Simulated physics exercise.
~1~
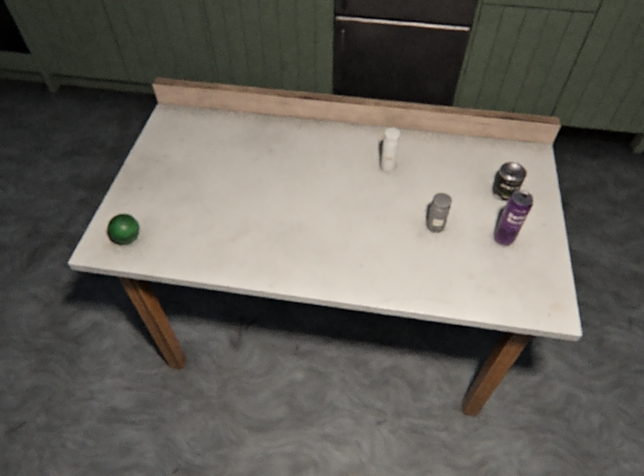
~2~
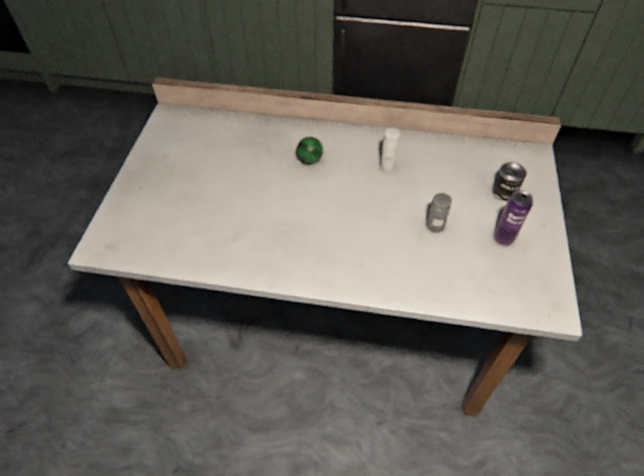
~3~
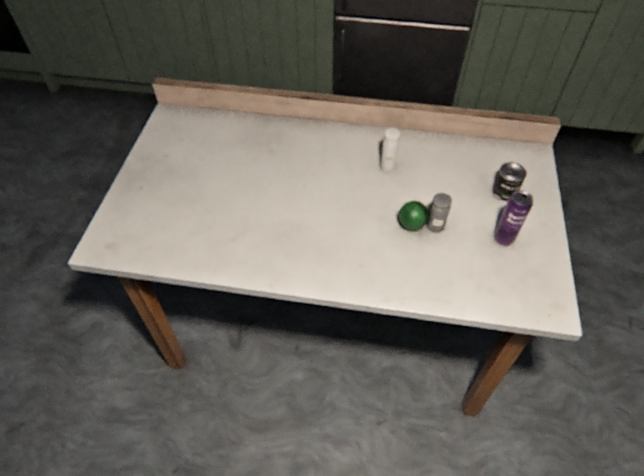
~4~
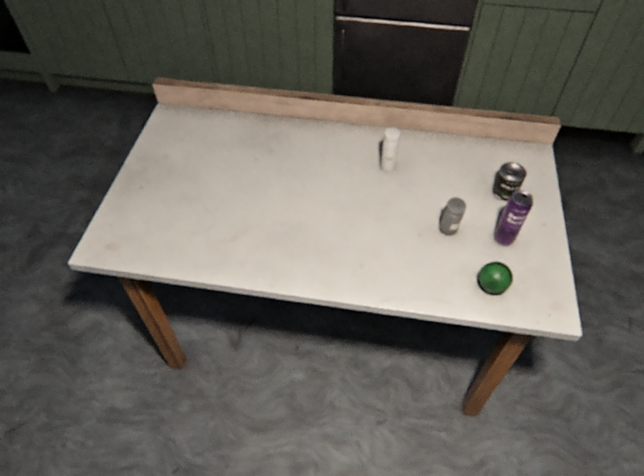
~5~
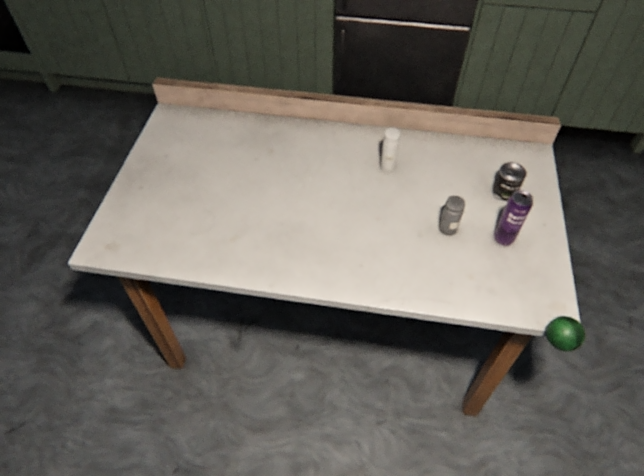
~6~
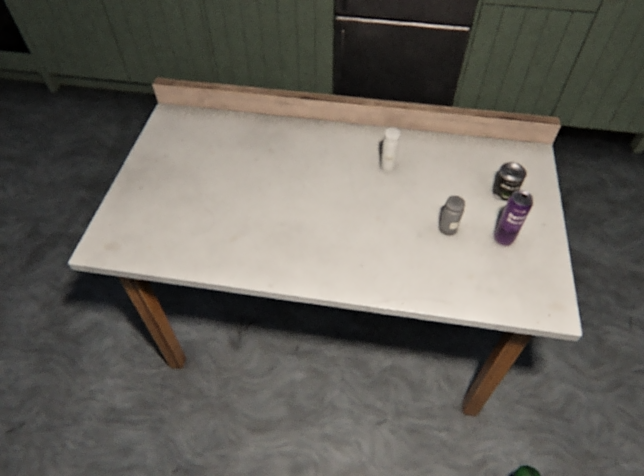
The clip shows a green ball rolling across a white table toward the raised back edge, then coming back toward the front and nudging a small grey shaker slightly right. The ball drops off the front right corner, while the shaker and the other items remain upright.
